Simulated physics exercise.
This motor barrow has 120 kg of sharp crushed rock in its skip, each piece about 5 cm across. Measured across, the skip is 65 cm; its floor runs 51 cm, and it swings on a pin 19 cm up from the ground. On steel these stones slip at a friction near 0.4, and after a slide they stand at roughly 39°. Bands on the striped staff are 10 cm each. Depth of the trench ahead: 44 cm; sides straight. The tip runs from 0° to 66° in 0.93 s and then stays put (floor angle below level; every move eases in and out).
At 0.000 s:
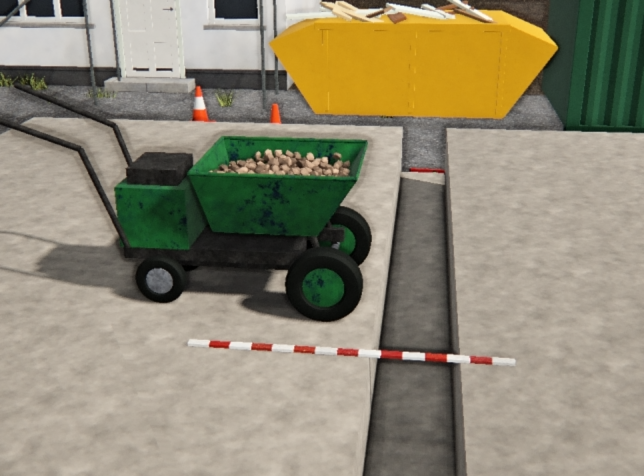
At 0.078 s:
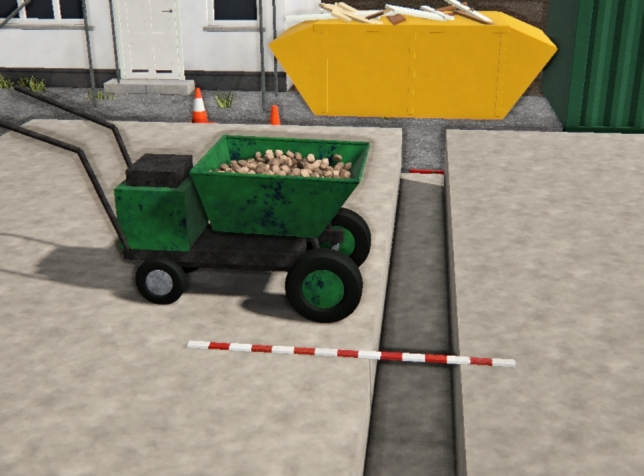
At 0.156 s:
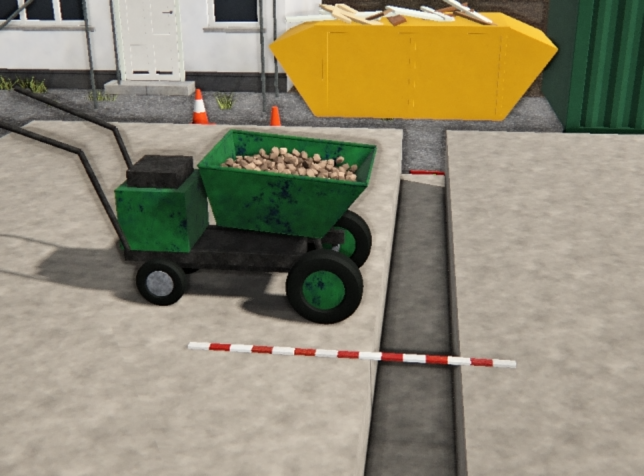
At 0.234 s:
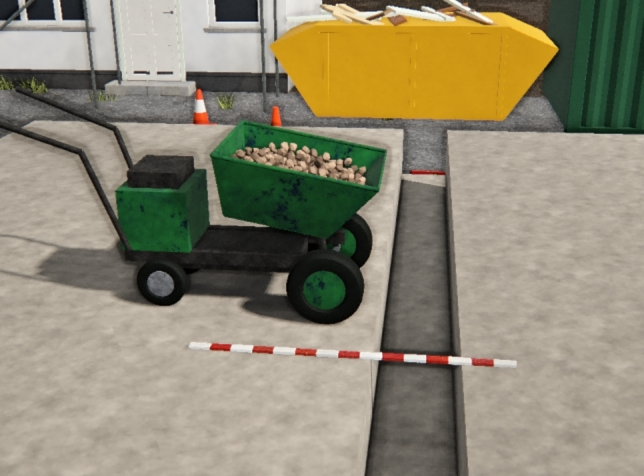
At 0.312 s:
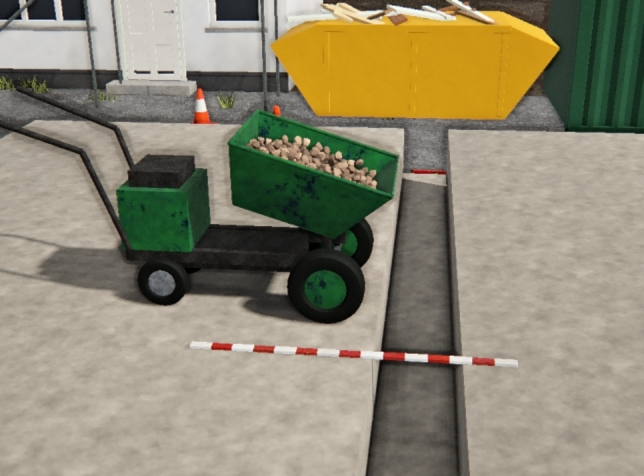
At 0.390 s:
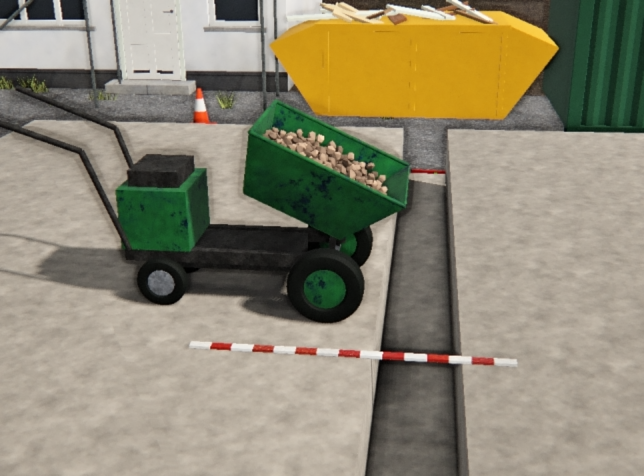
A yellow skip heaped with boards stands before a white building at the back of a paved yard, seen from slightly above by a still camera. In front, left of a straight dark trench crossed by a red-and-white striped staff, sits a green motor barrow loaded with pale brown stones. Its green tub starts level, then tilts steadily forward to the right, its rear rising while the wheels stay put.
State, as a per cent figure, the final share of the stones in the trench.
The final share is about 12 per cent.
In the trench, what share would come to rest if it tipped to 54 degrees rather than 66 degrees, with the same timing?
Then close to 5 per cent.
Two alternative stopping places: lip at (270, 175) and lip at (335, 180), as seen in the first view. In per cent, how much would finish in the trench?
About 45 per cent first, then about 25 per cent.
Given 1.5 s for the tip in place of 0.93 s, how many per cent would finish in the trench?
Roughly 15 per cent would.
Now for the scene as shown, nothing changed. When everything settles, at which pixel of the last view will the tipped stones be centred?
The middle should be near (485, 299).
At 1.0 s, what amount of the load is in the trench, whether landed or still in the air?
Something like 0 in a hundred.
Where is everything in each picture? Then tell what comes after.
The skip is at 0°, its lip at (357, 179); the top of the load is at (287, 163), in the first picture.
Lip at (359, 182), floor tilted 1°, highest stones at (278, 163); the stones move at 0.2 m/s on average, in the second picture.
The skip is at 5°, its lip at (367, 185); the top of the load is at (282, 162); the stones move at 0.5 m/s on average, in the third picture.
Lip at (379, 190), floor tilted 10°, highest stones at (272, 157); the stones move at 0.7 m/s on average, in the fourth picture.
Lip at (393, 197), floor tilted 17°, highest stones at (267, 147); the stones move at 0.8 m/s on average, in the fifth picture.
The skip is at 25°, its lip at (405, 207); the top of the load is at (279, 138); the stones move at 0.9 m/s on average, in the sixth picture.
After 0.7 s the floor is at 56°; 100 % in the skip; the foremost stones are at (425, 236).
After 1.0 s the floor is at 66°; 88 % in the skip, 1 % in the trench, 10 % past the trench; the foremost stones are at (504, 312).
After 1.4 s the floor is at 66°; 65 % in the skip, 3 % in the trench, 32 % past the trench; the foremost stones are at (580, 310).
After 3.3 s the floor is at 66°; 54 % in the skip, 12 % in the trench, 34 % past the trench; the foremost stones are at (610, 318).
